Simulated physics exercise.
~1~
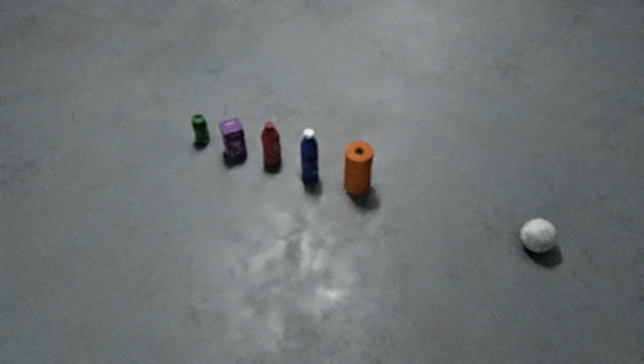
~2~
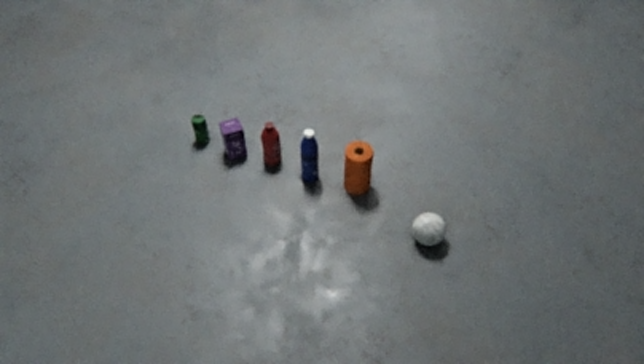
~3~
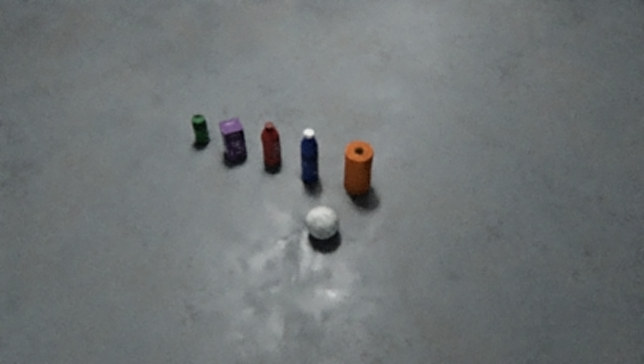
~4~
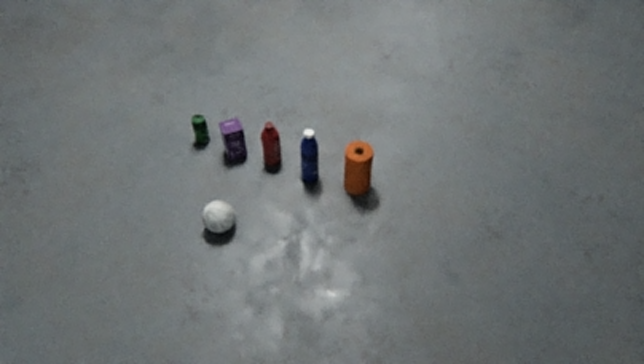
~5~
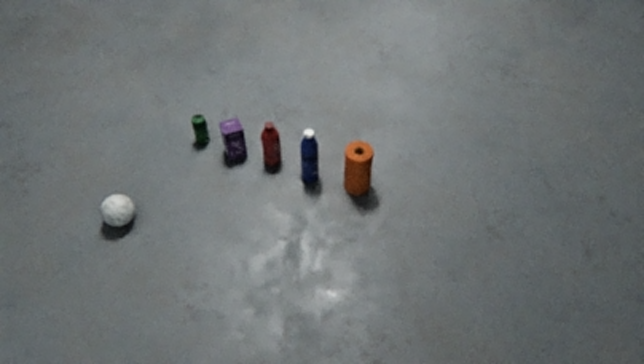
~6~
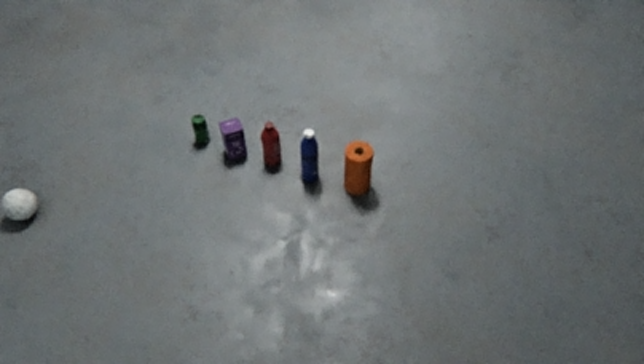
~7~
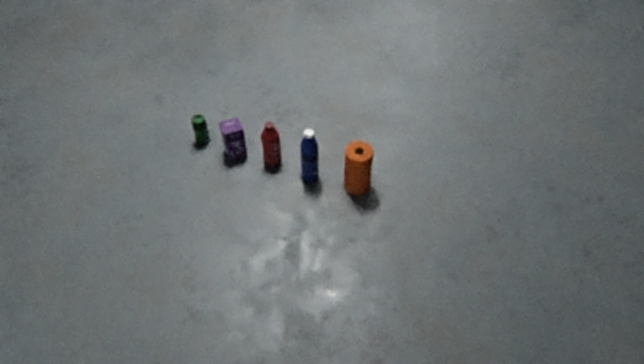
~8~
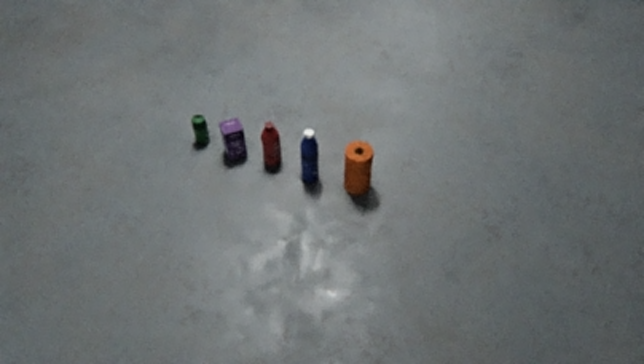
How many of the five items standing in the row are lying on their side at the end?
None of them are on their side, as the orange roll, the blue and red bottles, the purple carton and the green can all still stand upright.
